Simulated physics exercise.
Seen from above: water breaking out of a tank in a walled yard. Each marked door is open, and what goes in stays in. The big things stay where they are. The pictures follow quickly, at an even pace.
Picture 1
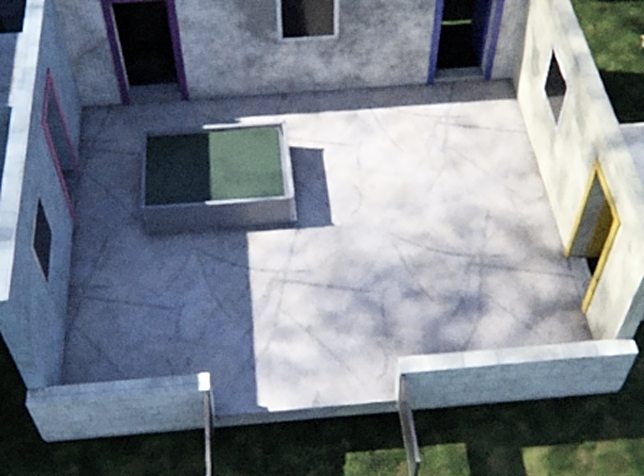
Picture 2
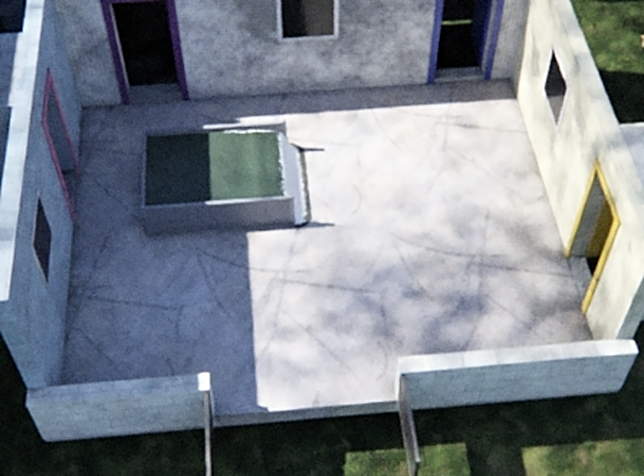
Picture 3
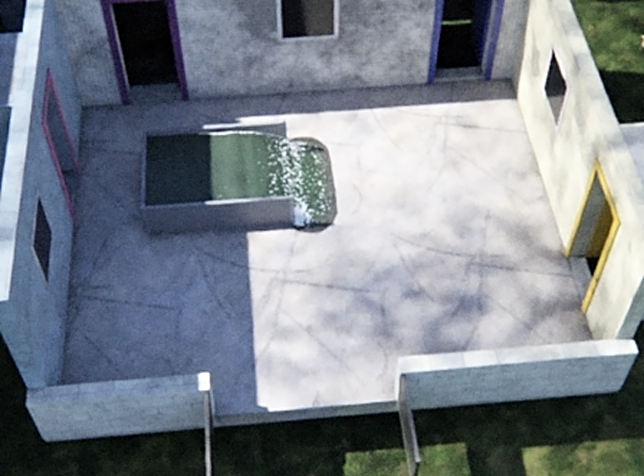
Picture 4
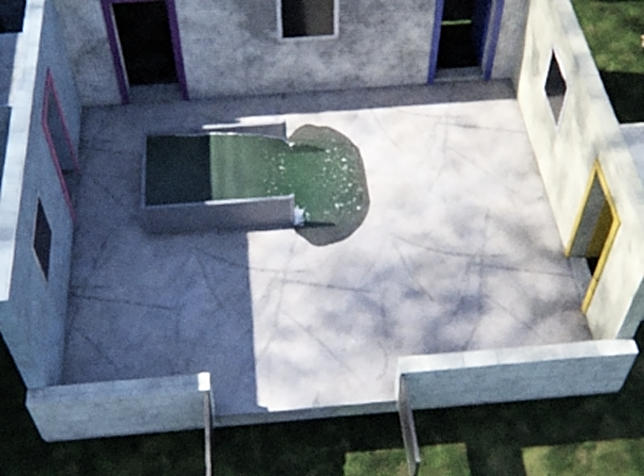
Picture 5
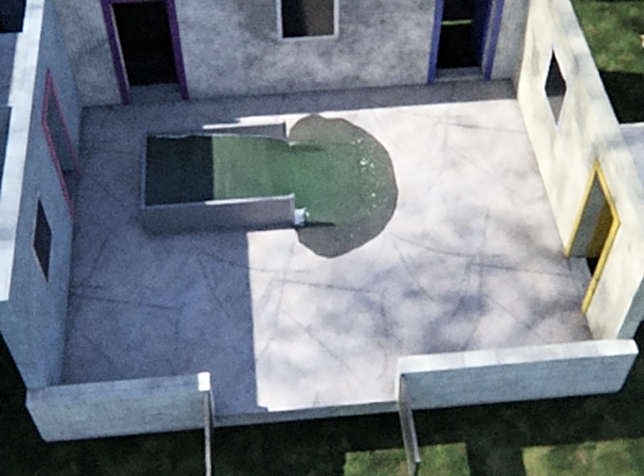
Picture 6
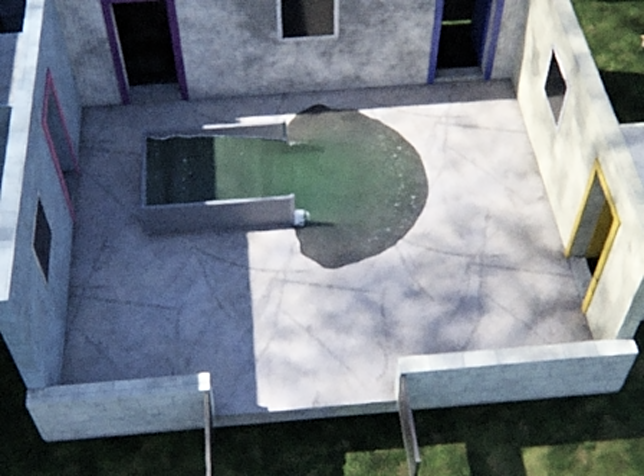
Green water breaks out through the right side of a low open tank and spreads over the pale floor of a walled yard, seen from above. The grey walls hold a purple-edged doorway at back left, a blue one at back right and a yellow one at right. White flecks churn at the opening, then the rounded pool widens rightward across the sunlit floor, while the camera stays still.
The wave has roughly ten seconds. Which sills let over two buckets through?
The blue door floods; the yellow door floods; the purple door holds within the limit; the pink door holds within the limit.
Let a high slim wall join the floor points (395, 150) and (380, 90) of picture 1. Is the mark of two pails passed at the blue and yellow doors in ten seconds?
My reading: Blue door is under; yellow door floods.
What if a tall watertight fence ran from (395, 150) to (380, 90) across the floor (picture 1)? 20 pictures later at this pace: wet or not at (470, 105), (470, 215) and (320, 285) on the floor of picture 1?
One after the other: Covered, covered, no water.
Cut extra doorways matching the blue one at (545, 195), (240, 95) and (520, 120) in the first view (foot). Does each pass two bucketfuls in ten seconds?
As listed: Floods, is under, passes that mark.
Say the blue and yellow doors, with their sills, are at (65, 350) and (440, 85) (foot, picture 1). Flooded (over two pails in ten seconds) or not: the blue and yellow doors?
One by one: Blue door is under, yellow door floods.
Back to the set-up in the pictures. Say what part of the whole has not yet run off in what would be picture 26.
I make it 98 per cent.
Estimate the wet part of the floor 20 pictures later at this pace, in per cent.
Near 45 in a hundred.
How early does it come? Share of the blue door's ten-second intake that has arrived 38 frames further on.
About 100 per cent.
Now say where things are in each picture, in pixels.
The first picture shows still water in the open tank at (216, 167).
In the second picture, water pours out at (287, 175) and has run to (301, 222).
In the third picture, the front is at (321, 227), out from the gap at (287, 177).
In the fourth picture, the front is at (355, 224), out from the gap at (287, 178).
In the fifth picture, water pours out at (287, 178) and has run to (391, 207).
In the sixth picture, the front is at (422, 196), out from the gap at (287, 178).
A moment on, water covers 30 % of the floor; the blue door not reached, the yellow door not reached, the purple door not reached, the pink door not reached.
Next, water covers 40 % of the floor; the blue door wet at the sill, nothing in, the yellow door not reached, the purple door not reached, the pink door not reached.
Then, water covers 45 % of the floor; the blue door under two buckets in, the yellow door under two buckets in, the purple door not reached, the pink door not reached.
Later, water covers 50 % of the floor; the blue door over two buckets in, the yellow door over two buckets in, the purple door not reached, the pink door not reached.
In the end, water covers 90 % of the floor; the blue door over two buckets in, the yellow door over two buckets in, the purple door wet at the sill, nothing in, the pink door not reached.
